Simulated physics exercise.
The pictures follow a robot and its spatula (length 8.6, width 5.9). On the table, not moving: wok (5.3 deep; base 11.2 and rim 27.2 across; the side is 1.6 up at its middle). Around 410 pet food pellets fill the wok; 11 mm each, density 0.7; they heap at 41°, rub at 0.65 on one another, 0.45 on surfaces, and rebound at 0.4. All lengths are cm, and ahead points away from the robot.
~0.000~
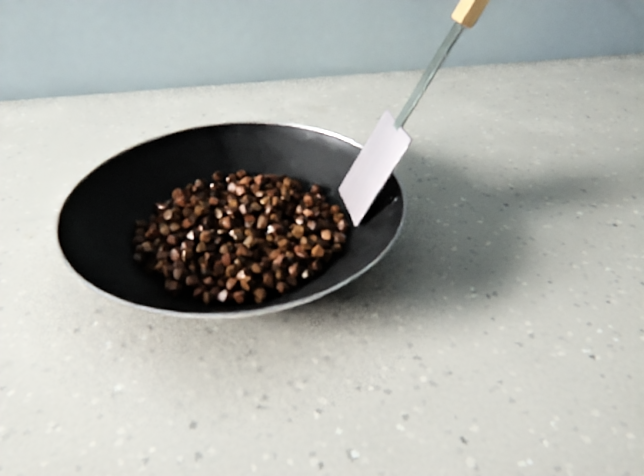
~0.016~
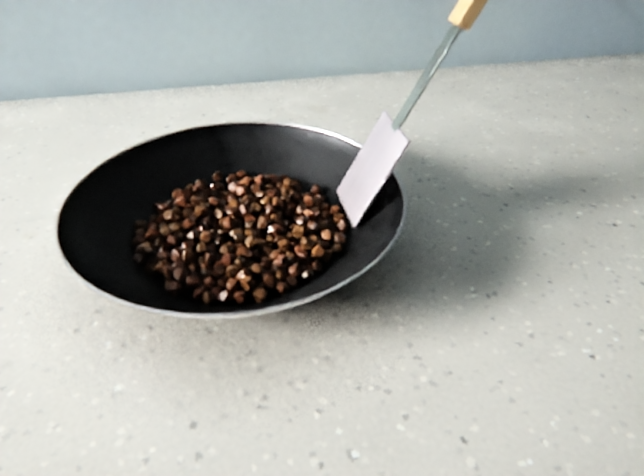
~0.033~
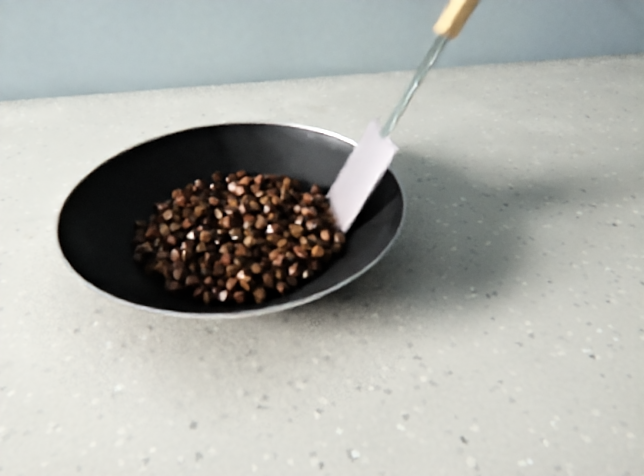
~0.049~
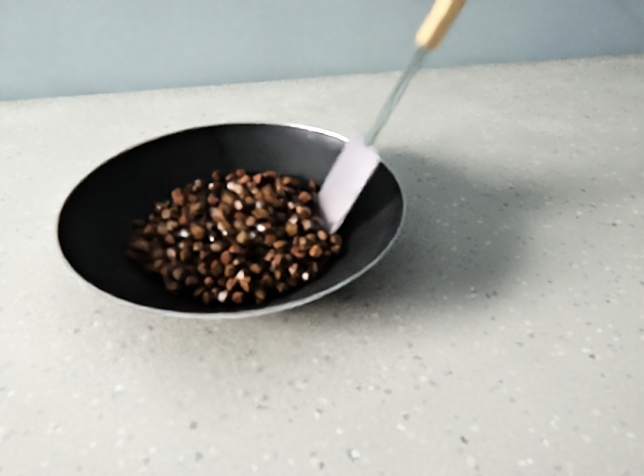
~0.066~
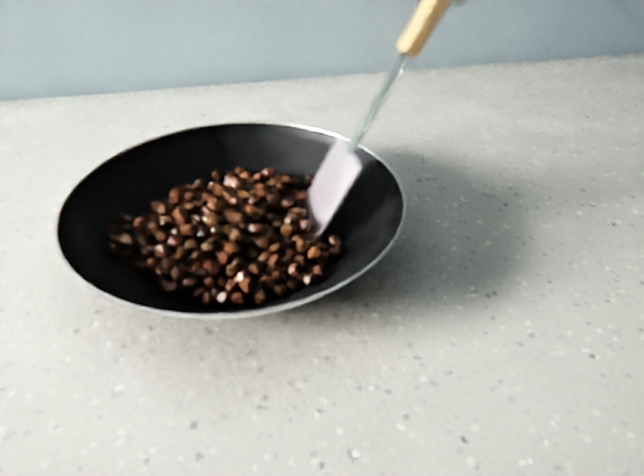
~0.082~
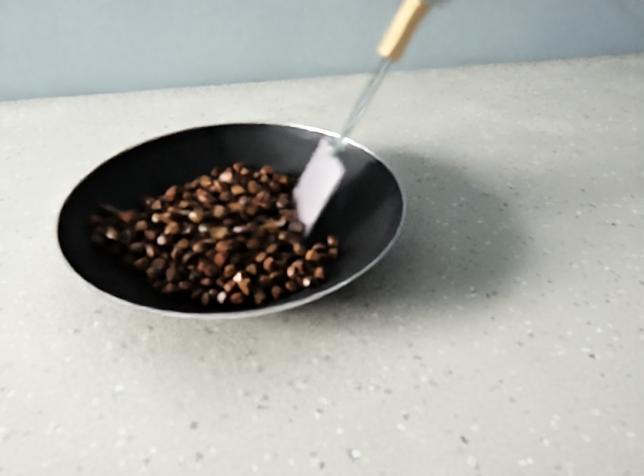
A spatula with a wooden handle dips into the right side of a black wok on a speckled grey surface, then moves left, pushing part of a heap of small brown pellets toward the wok's left side.
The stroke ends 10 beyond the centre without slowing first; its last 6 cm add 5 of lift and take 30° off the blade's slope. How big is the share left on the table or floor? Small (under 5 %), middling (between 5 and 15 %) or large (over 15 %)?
Answer: Large; over 15 % of the pet food pellets finish on the table or floor.
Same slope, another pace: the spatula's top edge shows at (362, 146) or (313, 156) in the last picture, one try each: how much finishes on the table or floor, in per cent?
Some 15 and 30 per cent.
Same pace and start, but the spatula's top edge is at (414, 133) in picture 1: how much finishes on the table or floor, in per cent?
About 20 per cent.
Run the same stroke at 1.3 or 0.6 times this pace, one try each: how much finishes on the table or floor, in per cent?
Some 30 and 10 per cent.
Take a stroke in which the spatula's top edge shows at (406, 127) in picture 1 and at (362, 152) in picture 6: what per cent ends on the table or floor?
About 15 per cent.
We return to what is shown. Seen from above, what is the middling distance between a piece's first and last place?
Roughly 4 cm.
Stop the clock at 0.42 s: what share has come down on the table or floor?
About 20 per cent.
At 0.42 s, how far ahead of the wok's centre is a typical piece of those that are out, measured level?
About 24 cm.
After 0.14 s, sloping 62°, highest piece 7 above the table; 406 in the wok, 1 on the blade or in flight.
After 0.20 s, sloping 53°, highest piece 7 above the table; 401 in the wok, 6 on the blade or in flight.
After 0.42 s, sloping 32°, highest piece 12 above the table; 291 in the wok, 78 on the table or floor, 38 on the blade or in flight.
After 1.47 s, sloping 32°, highest piece 6 above the table; 291 in the wok, 116 on the table or floor.
In the end, 291 in the wok, 116 on the table or floor. That is 29 % on the table or floor.
